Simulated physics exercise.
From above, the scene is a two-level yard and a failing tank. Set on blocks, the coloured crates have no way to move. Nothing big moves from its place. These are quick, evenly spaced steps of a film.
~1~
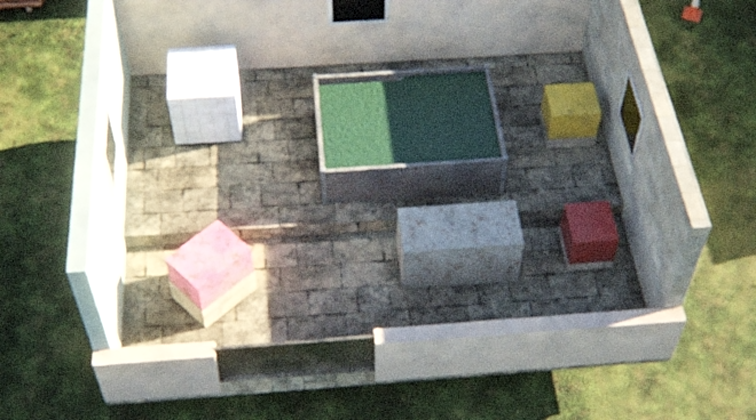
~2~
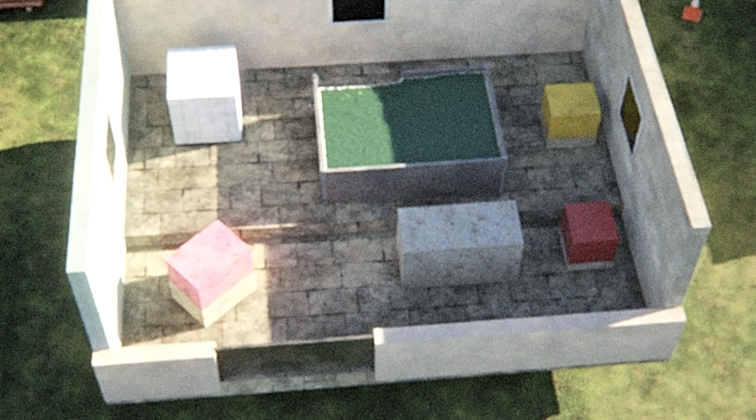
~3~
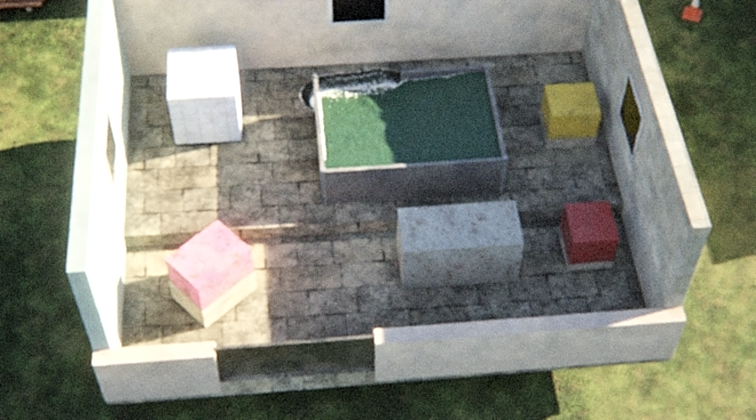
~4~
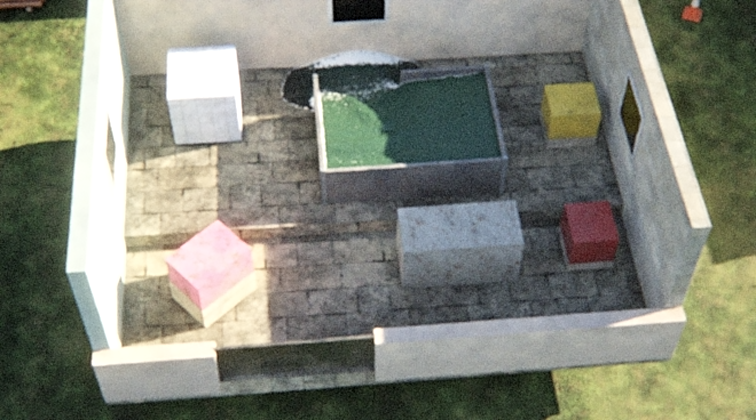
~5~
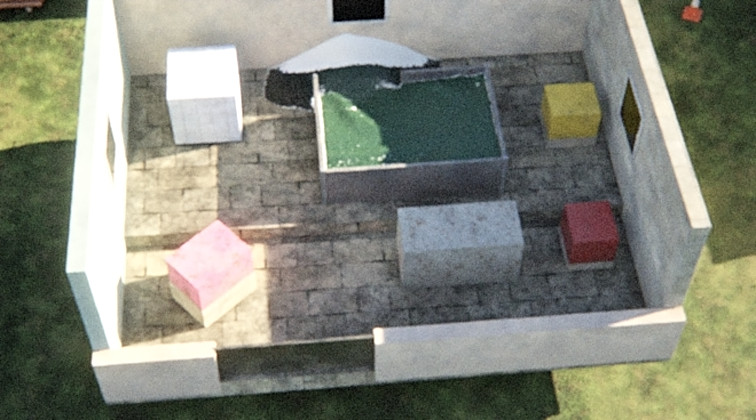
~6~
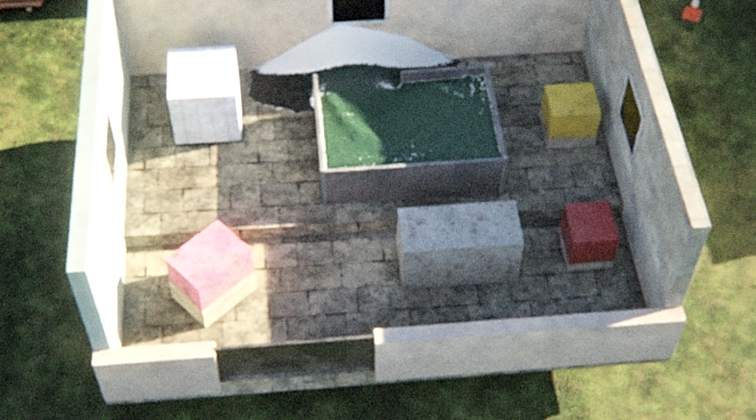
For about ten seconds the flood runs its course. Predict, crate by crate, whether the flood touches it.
My prediction: The pink crate remains untouched; the yellow crate is touched; the red crate is touched.
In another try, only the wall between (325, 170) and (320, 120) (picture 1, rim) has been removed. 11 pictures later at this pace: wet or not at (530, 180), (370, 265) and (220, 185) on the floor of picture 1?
The first point is unwetted, the second unwetted, the third swamped.
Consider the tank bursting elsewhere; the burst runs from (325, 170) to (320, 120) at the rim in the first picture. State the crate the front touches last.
Answer: The one in yellow.
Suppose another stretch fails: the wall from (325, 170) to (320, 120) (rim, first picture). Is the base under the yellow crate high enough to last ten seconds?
Looking at the yellow crate, it is left alone.
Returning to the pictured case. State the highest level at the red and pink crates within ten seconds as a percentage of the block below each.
Some 170 and 50 % respectively.
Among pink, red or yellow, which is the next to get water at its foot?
Answer: The yellow one.
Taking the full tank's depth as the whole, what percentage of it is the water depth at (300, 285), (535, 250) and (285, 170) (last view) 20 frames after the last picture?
Approx. values, in order: 4 %, 0 %, 6 %.
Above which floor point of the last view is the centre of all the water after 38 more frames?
The water centres close to (380, 165).
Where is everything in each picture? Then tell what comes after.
The water tank at (408, 120) is whole and still, in the first frame.
Water pours out on the water tank's far side and has run to a hidden place, in the second frame.
Water pours out on the water tank's far side and has run to a hidden place, in the third frame.
Water pours out on the water tank's far side and has run to (300, 68), in the fourth frame.
The front is at (437, 61), out from the gap on the water tank's far side, in the fifth frame.
Water pours out on the water tank's far side and has run to (253, 71), in the sixth frame.
A moment on, water covers 20 % of the floor; the pink crate not reached, the yellow crate not reached, the red crate not reached.
Next, water covers 30 % of the floor; the pink crate not reached, the yellow crate water round its plinth, the red crate not reached.
Then, water covers 65 % of the floor; the pink crate water round its plinth, the yellow crate water round its plinth, the red crate water round its plinth.
Later, water covers 95 % of the floor; the pink crate water round its plinth, the yellow crate water round its plinth, the red crate water round its plinth.
In the end, water covers 95 % of the floor; the pink crate stayed above the water, the yellow crate was topped, the red crate was topped.
